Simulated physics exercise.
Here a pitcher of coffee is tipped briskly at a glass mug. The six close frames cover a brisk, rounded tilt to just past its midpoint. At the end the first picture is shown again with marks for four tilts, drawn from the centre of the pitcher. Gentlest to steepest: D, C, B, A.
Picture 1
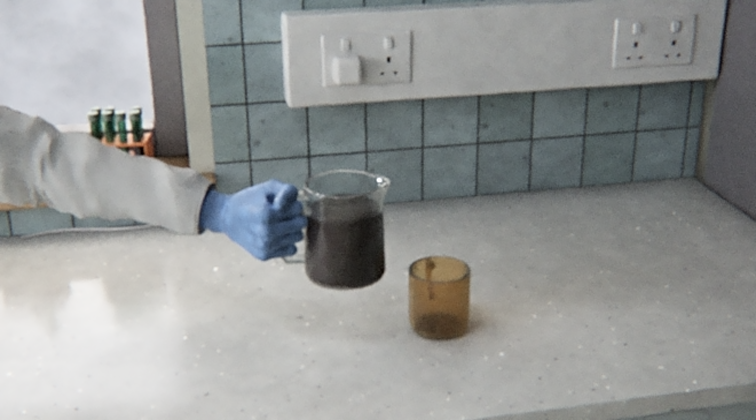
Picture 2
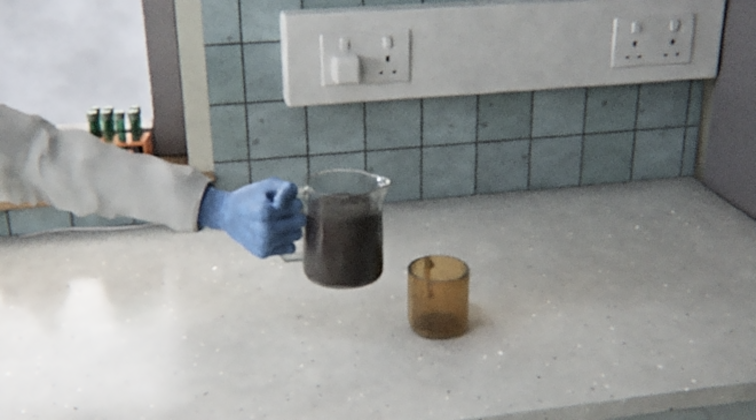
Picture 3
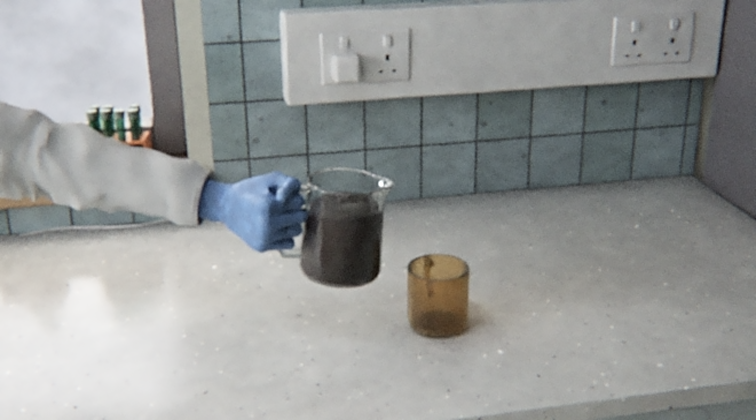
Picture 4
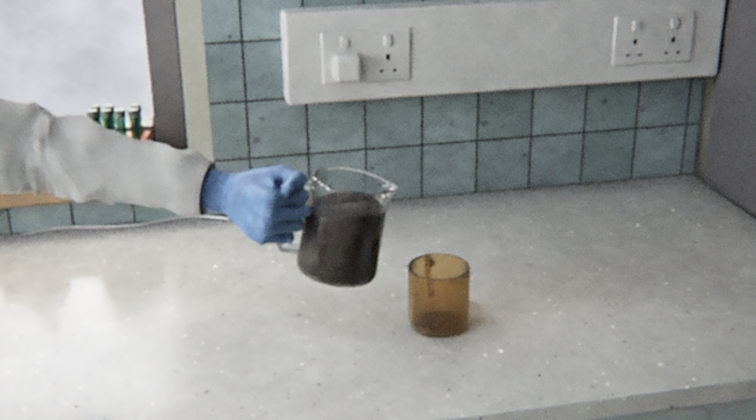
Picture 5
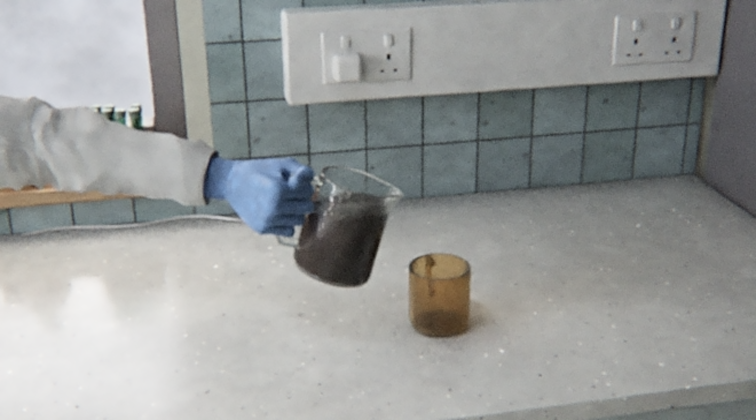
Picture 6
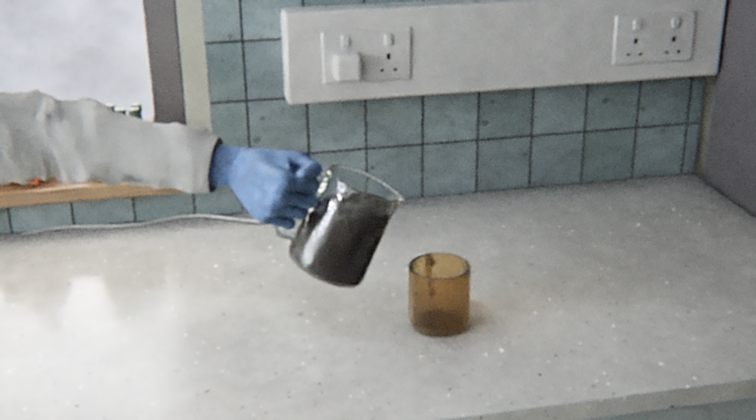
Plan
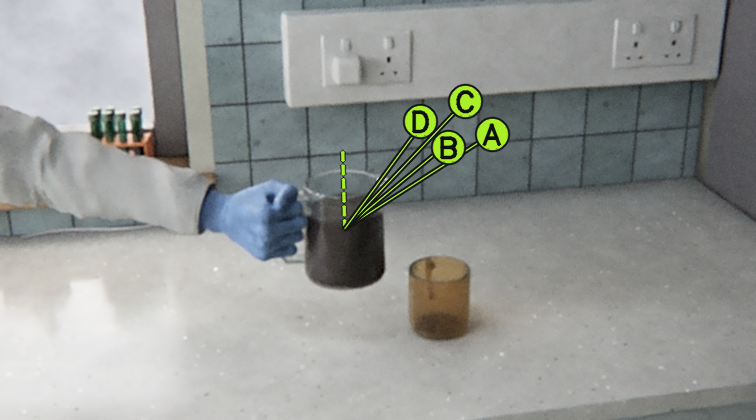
A blue-gloved hand on a pale-sleeved arm, reaching in from the left, holds a clear glass pitcher of dark coffee upright, then tilts it steadily rightward while the arm lifts slightly. An amber glass mug stands still to the pitcher's lower right on a speckled pale counter. The unmoving camera looks slightly down at blue-green tiles, white wall sockets, and green-topped tubes at left.
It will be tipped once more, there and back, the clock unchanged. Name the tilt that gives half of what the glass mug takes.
Take A.
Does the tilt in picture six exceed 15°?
Yes.
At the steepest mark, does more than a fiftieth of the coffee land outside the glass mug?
No, it does not.
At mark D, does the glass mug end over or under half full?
Under.
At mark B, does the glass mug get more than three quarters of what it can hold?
No, it does not.
In lime, A at (477, 143); B at (432, 155); C at (453, 113); D at (411, 137).
With A, the glass mug ends with about 48 % of what it can hold.
With B, the glass mug ends with about 28 % of what it can hold.
With C, the glass mug ends with about 15 % of what it can hold.
With D, the glass mug ends with about 6 % of what it can hold.
